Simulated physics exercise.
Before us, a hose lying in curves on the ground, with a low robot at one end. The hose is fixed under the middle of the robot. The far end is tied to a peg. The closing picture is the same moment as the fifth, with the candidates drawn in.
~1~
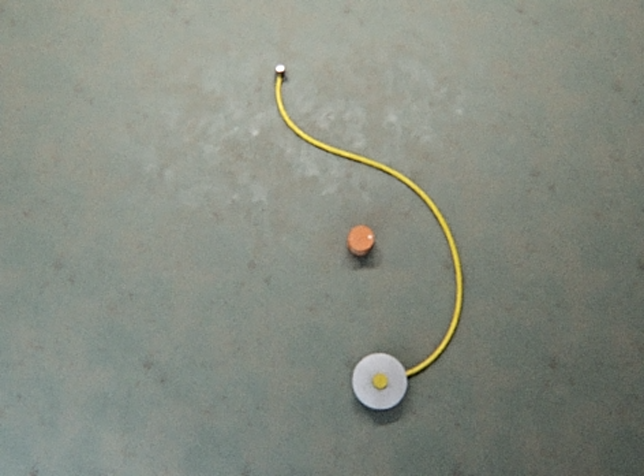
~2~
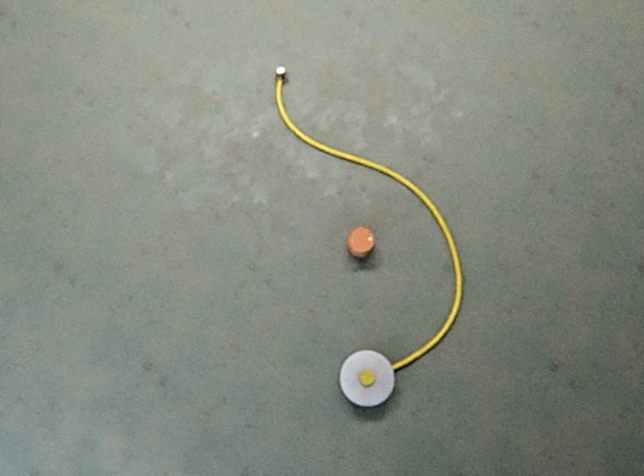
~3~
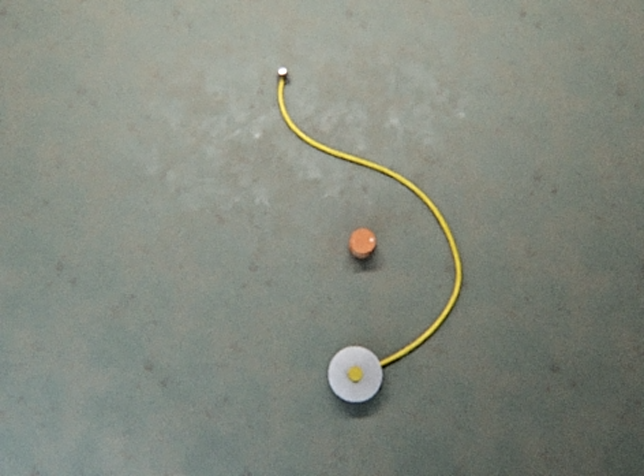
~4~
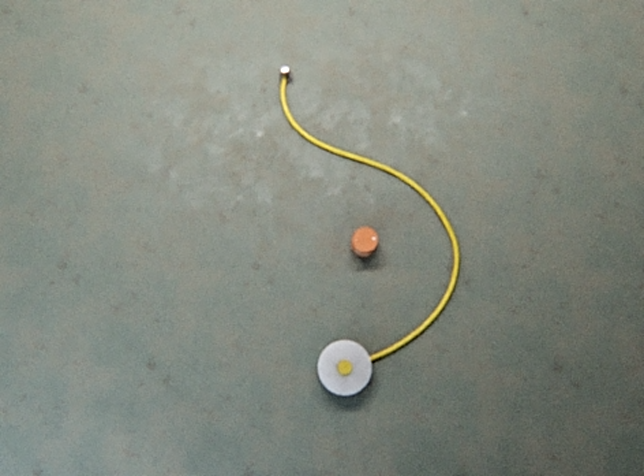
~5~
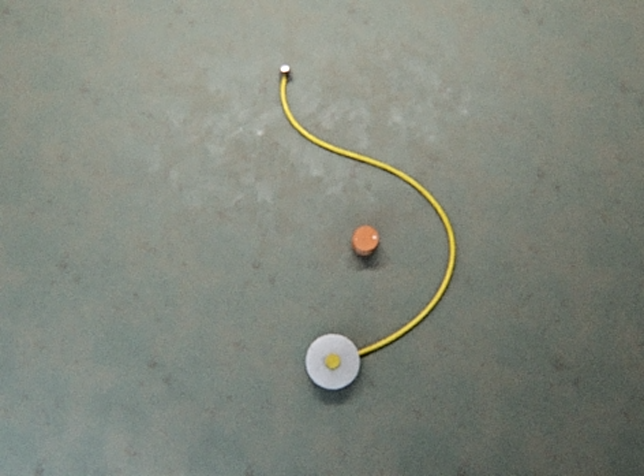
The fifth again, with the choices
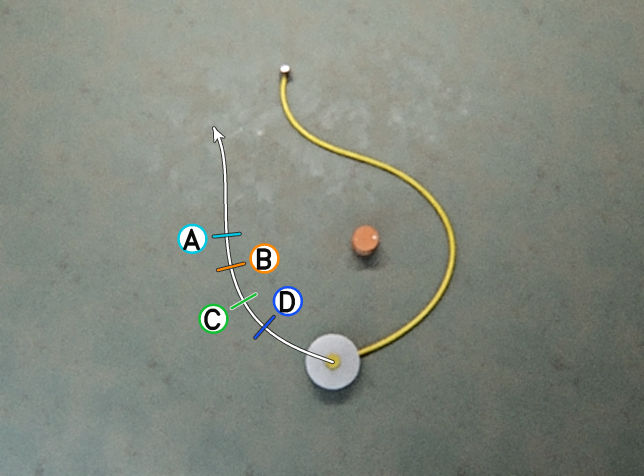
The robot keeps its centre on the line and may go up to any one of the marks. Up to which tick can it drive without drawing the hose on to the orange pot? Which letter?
All is well up to A.
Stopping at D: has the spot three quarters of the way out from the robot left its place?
By then, no.
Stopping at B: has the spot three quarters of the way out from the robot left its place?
No.
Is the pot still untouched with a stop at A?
Yes.
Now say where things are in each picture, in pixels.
Peg (281, 72); orange pot (360, 241); robot (379, 381), in the first picture.
Robot (367, 378); peg (281, 74), in the second picture.
Robot (355, 374); peg (283, 74), in the third picture.
Robot (345, 368); peg (286, 73), in the fourth picture.
Robot (333, 362); peg (286, 72); orange pot (365, 241), in the fifth picture.
On the marked copy, A at (227, 235); B at (231, 267); C at (244, 301); D at (265, 327); the route from (333, 362) via (230, 263) to (214, 128).
Taking A. A third of the way, robot (274, 334), middle of the hose (427, 201).
Two thirds of the way, robot (235, 285), middle of the hose (420, 205).
When it is over, robot (225, 233), middle of the hose (417, 207); nothing has been touched.
As for the rest, B is safe but short; C is safe but short; D is safe but short.
